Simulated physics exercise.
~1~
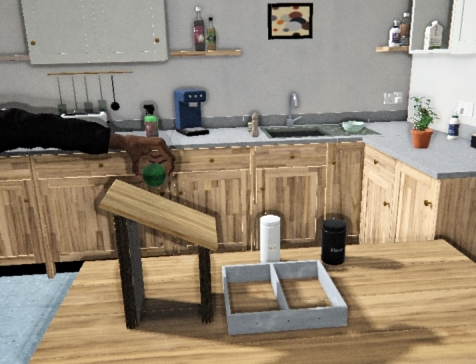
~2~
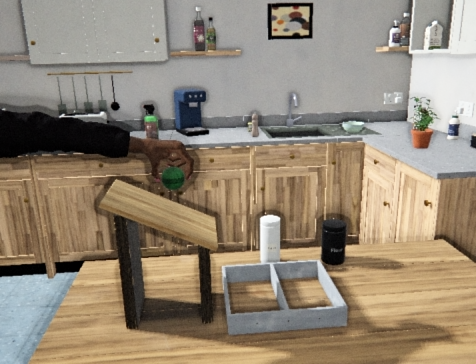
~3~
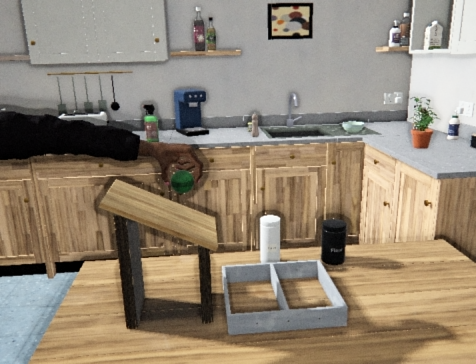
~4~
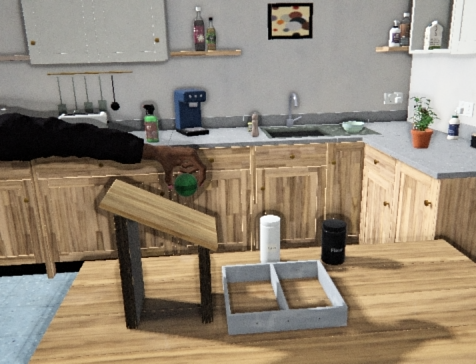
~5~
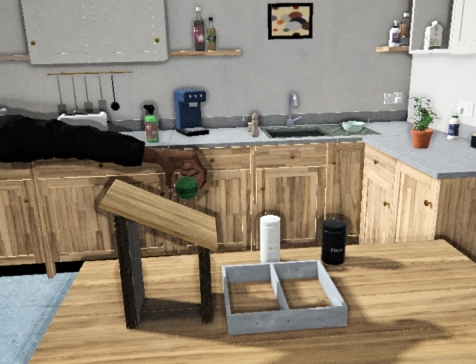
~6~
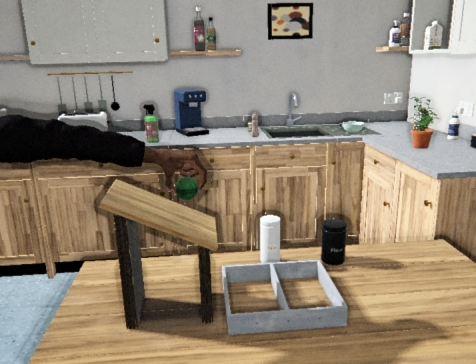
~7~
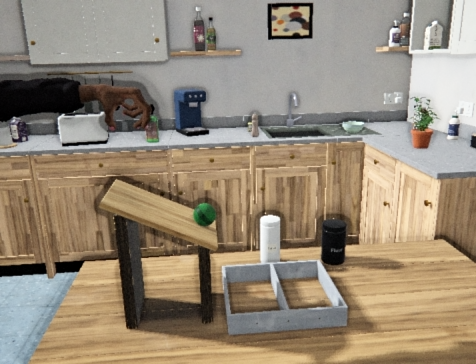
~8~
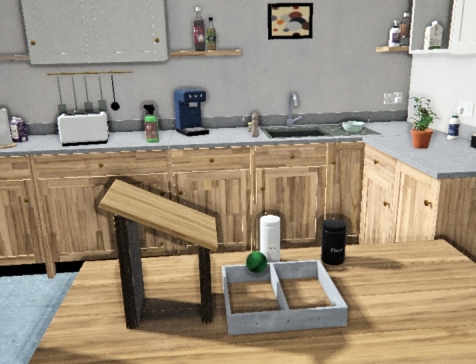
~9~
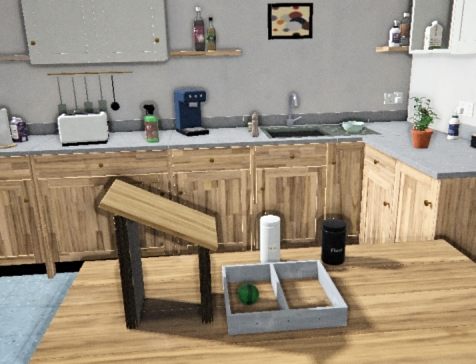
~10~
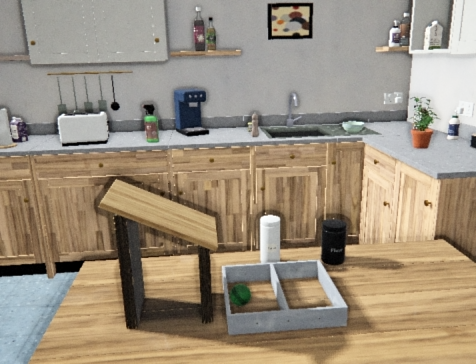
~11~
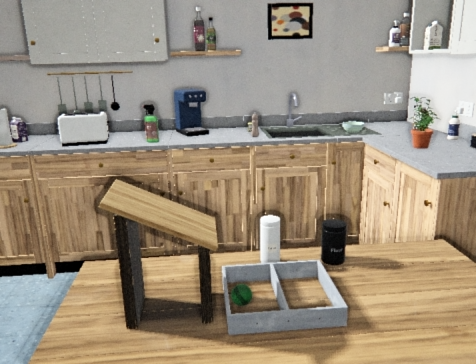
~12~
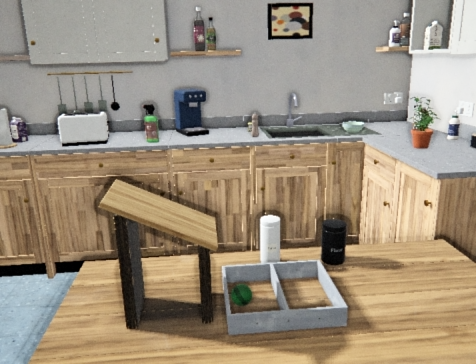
A green ball released by a hand rolls down a sloped board into the tray's nearer bay.
